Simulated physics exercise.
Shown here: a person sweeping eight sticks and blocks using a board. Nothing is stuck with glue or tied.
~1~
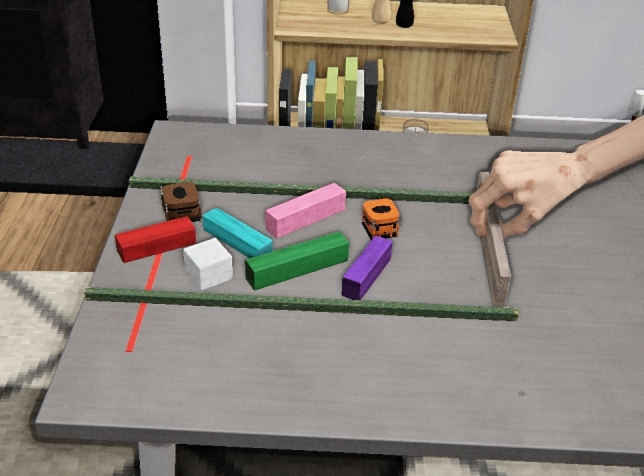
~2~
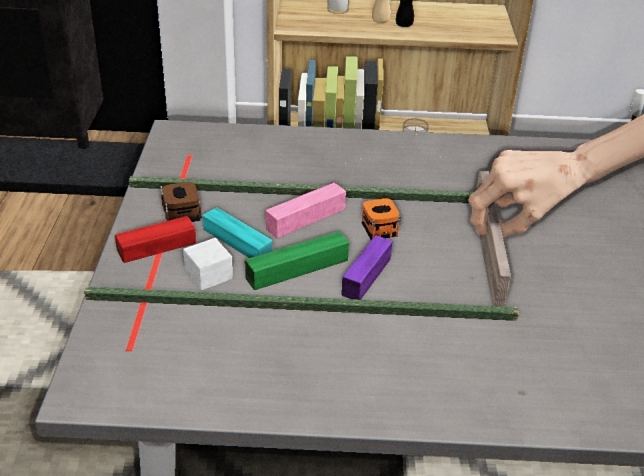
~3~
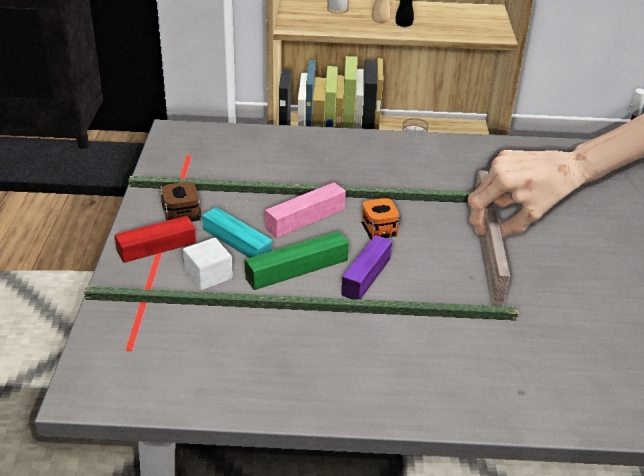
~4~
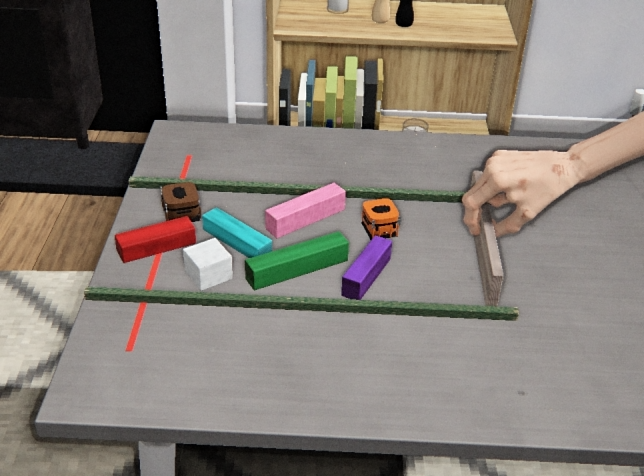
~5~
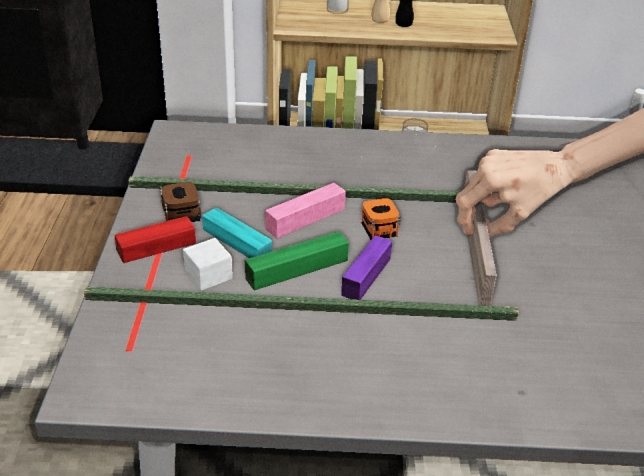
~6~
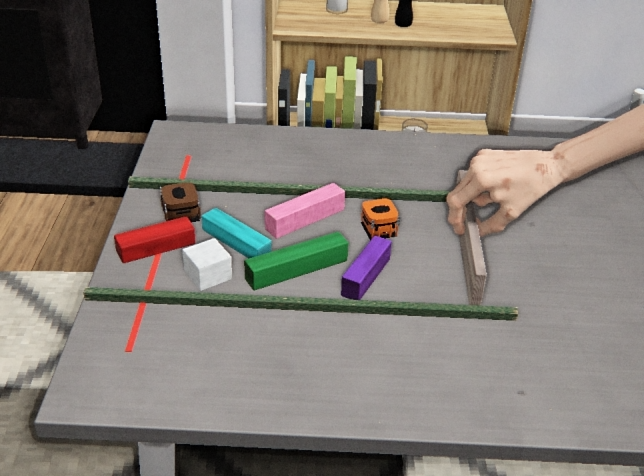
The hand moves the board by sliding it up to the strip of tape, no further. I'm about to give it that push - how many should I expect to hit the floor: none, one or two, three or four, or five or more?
Expect three or four.
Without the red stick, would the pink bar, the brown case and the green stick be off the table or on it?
Note: Pink bar is on by the end; brown case is off by the end; green stick is on by the end.
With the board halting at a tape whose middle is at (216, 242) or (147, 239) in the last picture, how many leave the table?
You'd find 0 and then 4 on the floor.
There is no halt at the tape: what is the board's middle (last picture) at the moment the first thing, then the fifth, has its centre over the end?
First: Around (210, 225). Next: Around (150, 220).
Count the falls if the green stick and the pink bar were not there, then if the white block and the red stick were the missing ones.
Result: 1 in the first case, with 2 in the second.
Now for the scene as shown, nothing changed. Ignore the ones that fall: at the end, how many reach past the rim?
I'd say 2 of them.
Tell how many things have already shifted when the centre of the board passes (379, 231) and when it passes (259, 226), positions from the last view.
Well, it's 2 at the first one and 8 at the second.
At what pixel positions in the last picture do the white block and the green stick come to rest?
I'd put one close to (94, 256) and the other close to (125, 252).
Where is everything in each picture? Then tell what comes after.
Red stick (156, 239); brown case (181, 204); white block (208, 264); board (491, 237); tape (164, 239), in the first picture.
Brown case (181, 203); purple stick (367, 268), in the second picture.
White block (208, 264); green stick (298, 260), in the third picture.
Red stick (156, 239); turquoise stick (237, 235), in the fourth picture.
Brown case (181, 203); board (477, 236), in the fifth picture.
Red stick (155, 240); brown case (180, 203); white block (208, 264); board (469, 235); tape (163, 239), in the sixth picture.
A little later, none off yet; red stick at rest near (155, 240); brown case at rest near (180, 203); white block at rest near (208, 264).
Next, none off yet; red stick at rest near (155, 240); brown case shifted a little near (171, 199); white block shifted a little near (189, 258).
Later still, none off yet; red stick shifted about its own width near (100, 252); brown case shifted about its own width near (149, 190); white block shifted well along near (142, 257).
When it is over, the number that fall off is three or four; down, turquoise stick, brown case and red stick.
